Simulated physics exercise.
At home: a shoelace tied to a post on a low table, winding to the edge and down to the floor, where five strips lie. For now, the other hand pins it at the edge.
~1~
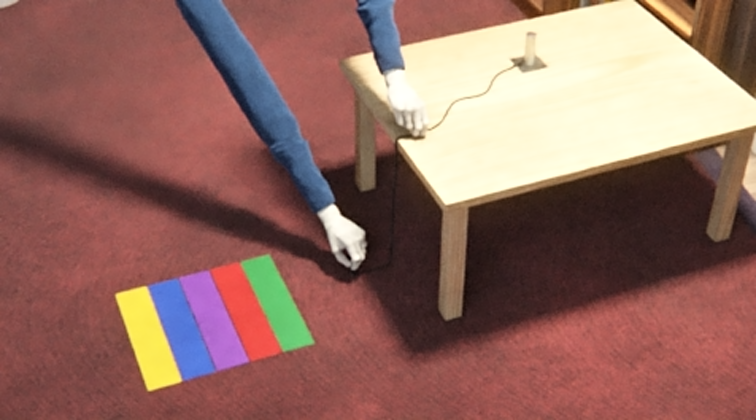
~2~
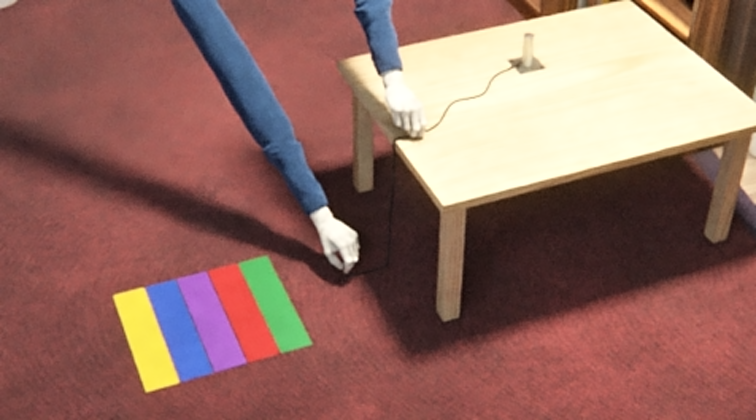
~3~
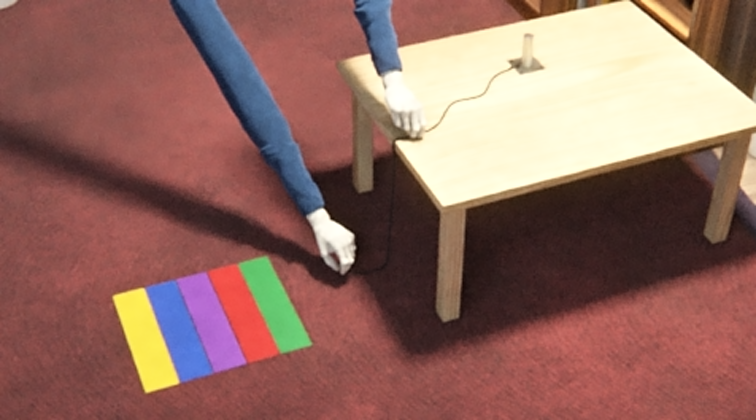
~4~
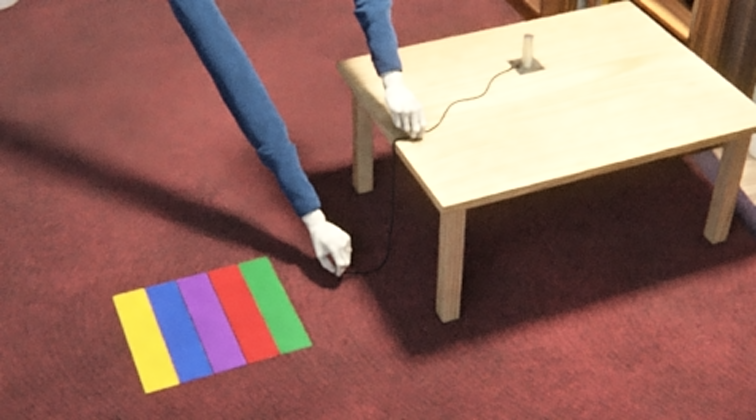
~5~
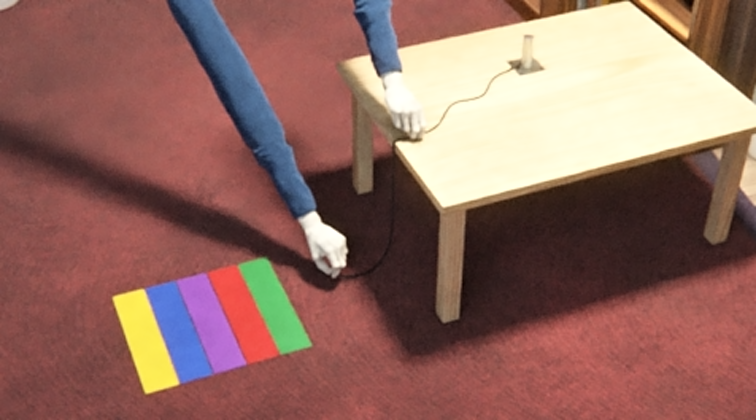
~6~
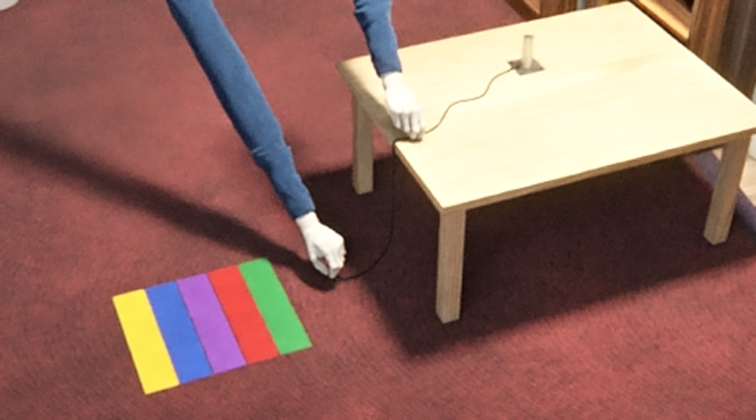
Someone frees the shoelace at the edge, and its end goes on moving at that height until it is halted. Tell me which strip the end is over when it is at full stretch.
It is over the red strip.
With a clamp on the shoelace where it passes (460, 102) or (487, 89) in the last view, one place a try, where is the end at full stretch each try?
In that order: (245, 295) and (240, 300).
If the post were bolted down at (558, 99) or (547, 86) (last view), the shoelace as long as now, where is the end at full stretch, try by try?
About (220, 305) and (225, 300).
Soon after, end near (299, 282); short of the strips.
After that, end near (260, 293); over green.
At the stop, end near (237, 299); over red. It gets as far as the red strip.
